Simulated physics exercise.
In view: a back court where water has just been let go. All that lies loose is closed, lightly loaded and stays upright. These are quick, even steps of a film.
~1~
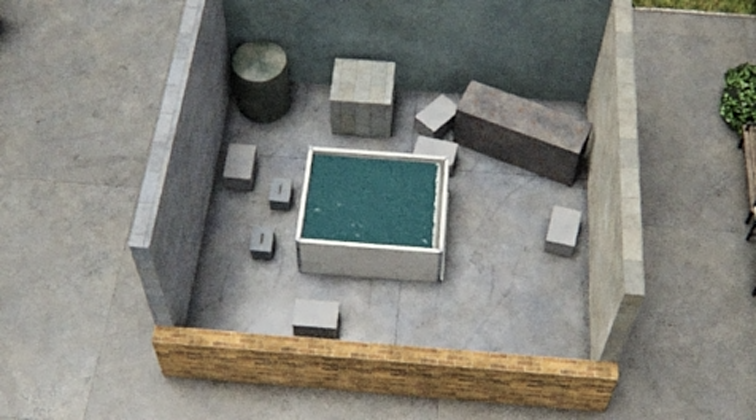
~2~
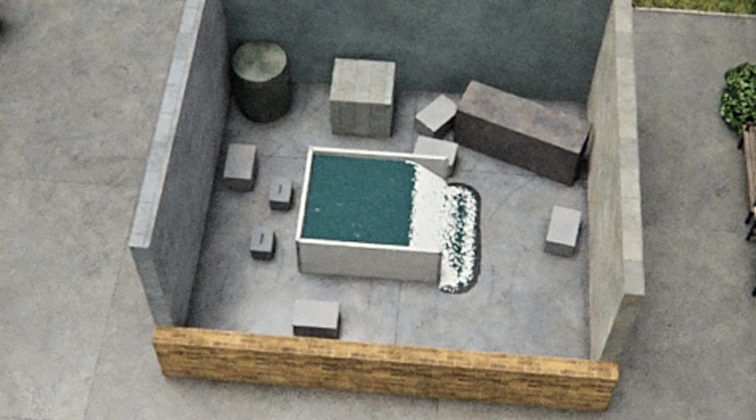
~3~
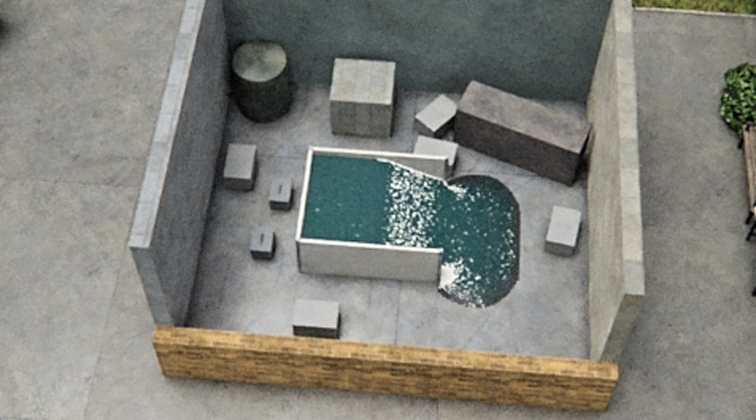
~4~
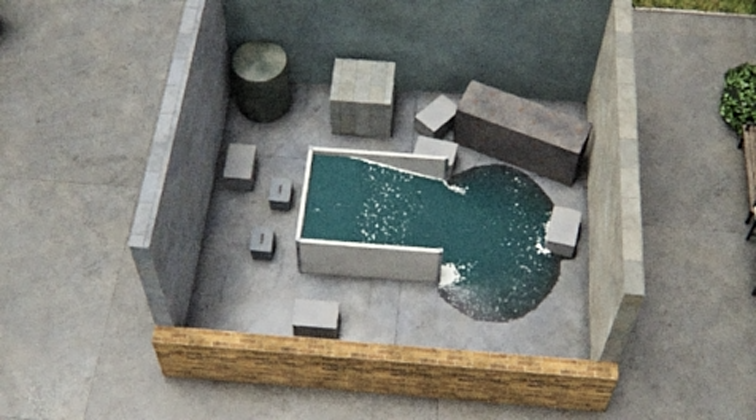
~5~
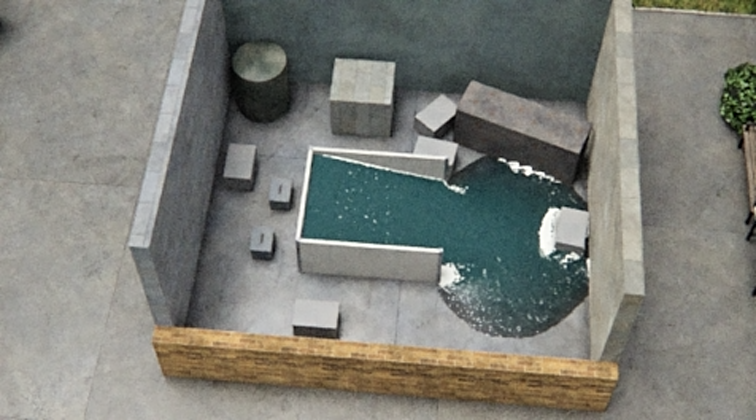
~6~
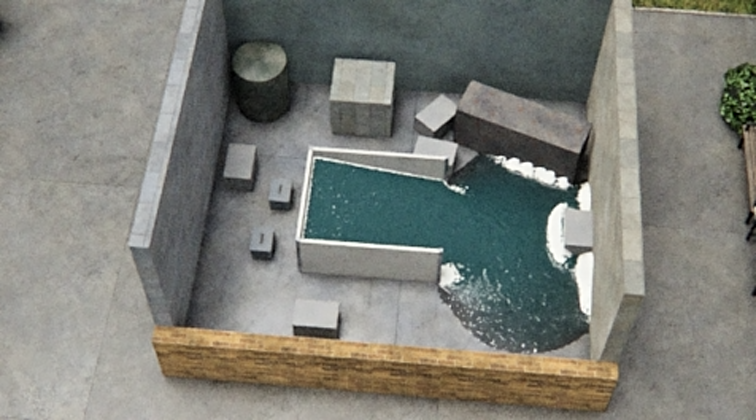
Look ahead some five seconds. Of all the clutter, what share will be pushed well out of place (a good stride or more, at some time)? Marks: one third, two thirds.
It is from one to two thirds.
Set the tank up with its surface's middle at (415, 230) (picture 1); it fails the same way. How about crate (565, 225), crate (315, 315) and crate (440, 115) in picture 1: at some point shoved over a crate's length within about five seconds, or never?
In that order: Yes, moved that far, not that far.
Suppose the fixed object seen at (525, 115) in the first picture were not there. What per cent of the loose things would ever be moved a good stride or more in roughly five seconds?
Some 40 per cent.
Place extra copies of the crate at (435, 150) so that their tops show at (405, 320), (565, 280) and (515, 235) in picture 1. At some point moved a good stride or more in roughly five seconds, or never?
In turn: Swept aside, swept aside, moved that far.
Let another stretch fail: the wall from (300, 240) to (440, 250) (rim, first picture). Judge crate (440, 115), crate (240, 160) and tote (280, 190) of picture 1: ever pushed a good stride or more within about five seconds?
In turn: Not that far, yes, pushed that far.
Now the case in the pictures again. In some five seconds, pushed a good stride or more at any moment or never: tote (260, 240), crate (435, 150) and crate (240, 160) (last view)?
One after the other: Never so far, moved that far, not that far.
A moment on, 0 of 7 are well off their spots; 1 afloat.
Next, 0 of 7 are well off their spots; 1 afloat.
Later, 3 of 7 are well off their spots; 1 afloat.
In the end, 3 of 7 are well off their spots, and 3 have been at some point; 2 afloat.
